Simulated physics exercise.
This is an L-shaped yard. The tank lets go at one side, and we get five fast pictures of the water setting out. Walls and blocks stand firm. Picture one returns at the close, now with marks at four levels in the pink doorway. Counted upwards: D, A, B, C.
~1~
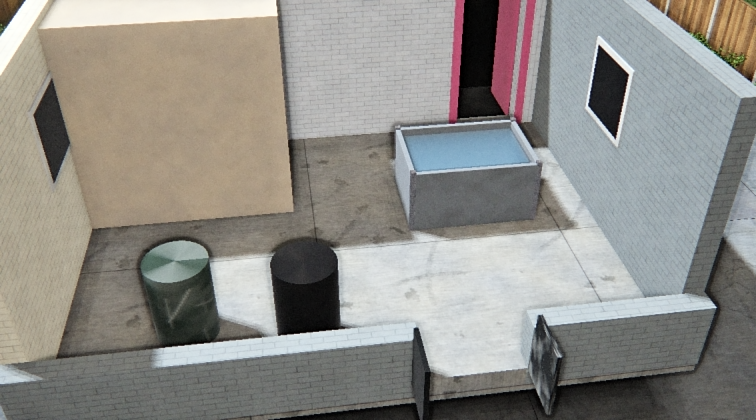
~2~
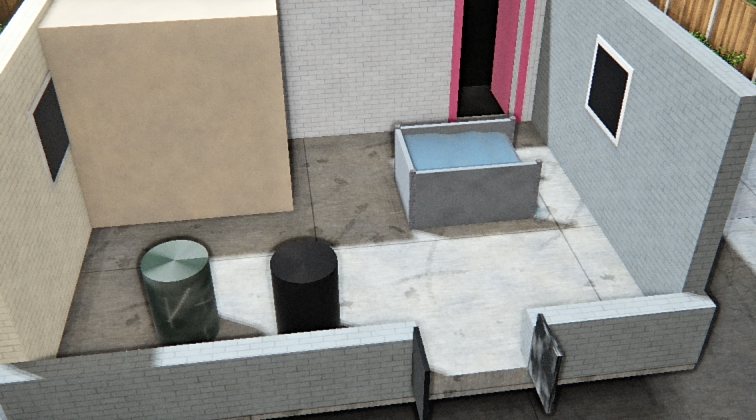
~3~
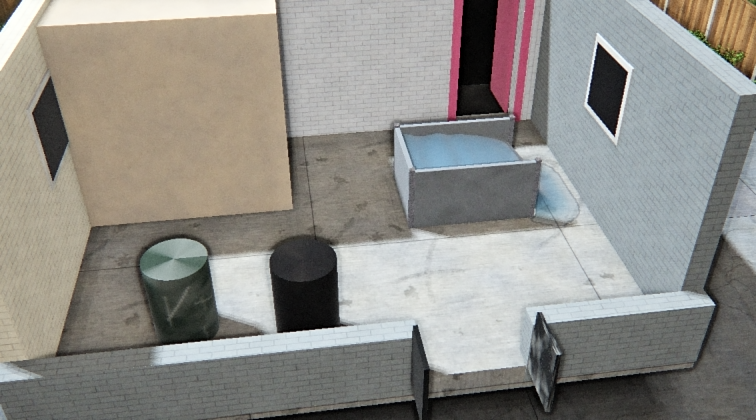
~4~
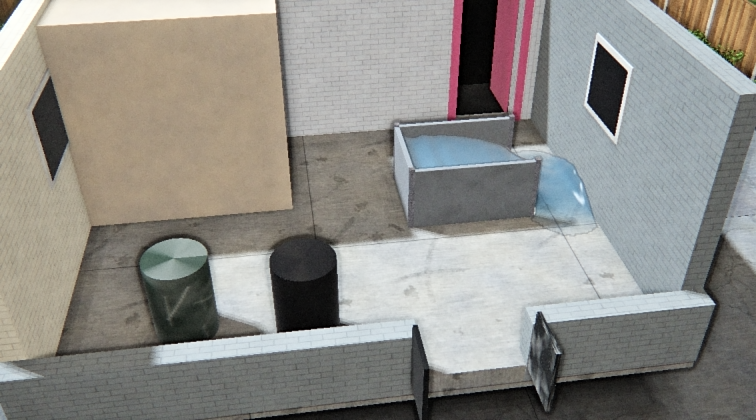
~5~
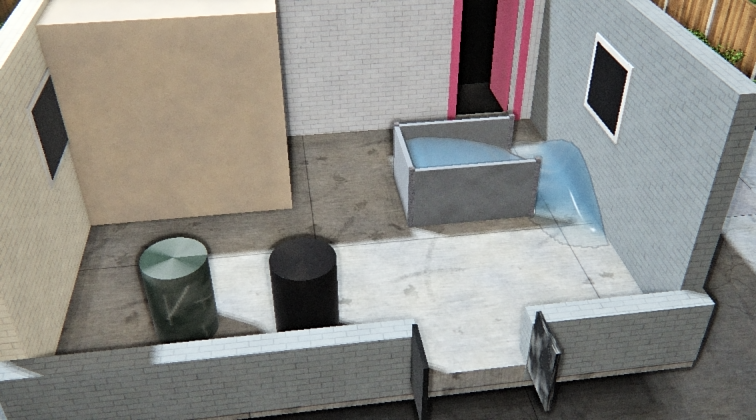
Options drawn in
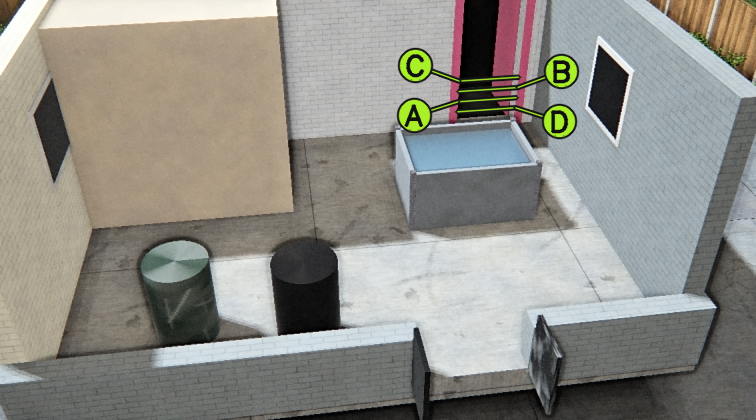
In the video, water sits in a gray open-topped tank in a walled yard with two dark cylinders, then the tank's right side opens and water pours out rightward, spreading across the ground and swelling against the right brick wall.
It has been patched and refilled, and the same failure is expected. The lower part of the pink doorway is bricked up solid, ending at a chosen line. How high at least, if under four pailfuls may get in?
It is D.
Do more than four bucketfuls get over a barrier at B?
No.
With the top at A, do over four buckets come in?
No, not at all.
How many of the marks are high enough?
All four.
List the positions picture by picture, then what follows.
In the first picture, water in the tank at rest, its middle at (465, 151); foot of the pink doorway at (485, 125); open gate at (472, 312).
In the second picture, 1 % of the ground under water, visible out to (542, 216).
In the third picture, 4 % of the ground under water, visible out to (562, 219).
In the fourth picture, 6 % of the ground under water, visible out to (593, 221).
In the fifth picture, 7 % of the ground under water, visible out to (604, 238).
In lime, A at (487, 99); B at (488, 89); C at (489, 79); D at (486, 109); from the bottom up D, A, B, C.
With A, nothing gets over.
With B, nothing gets over.
With C, nothing gets over.
With D, a bucket or two gets in.
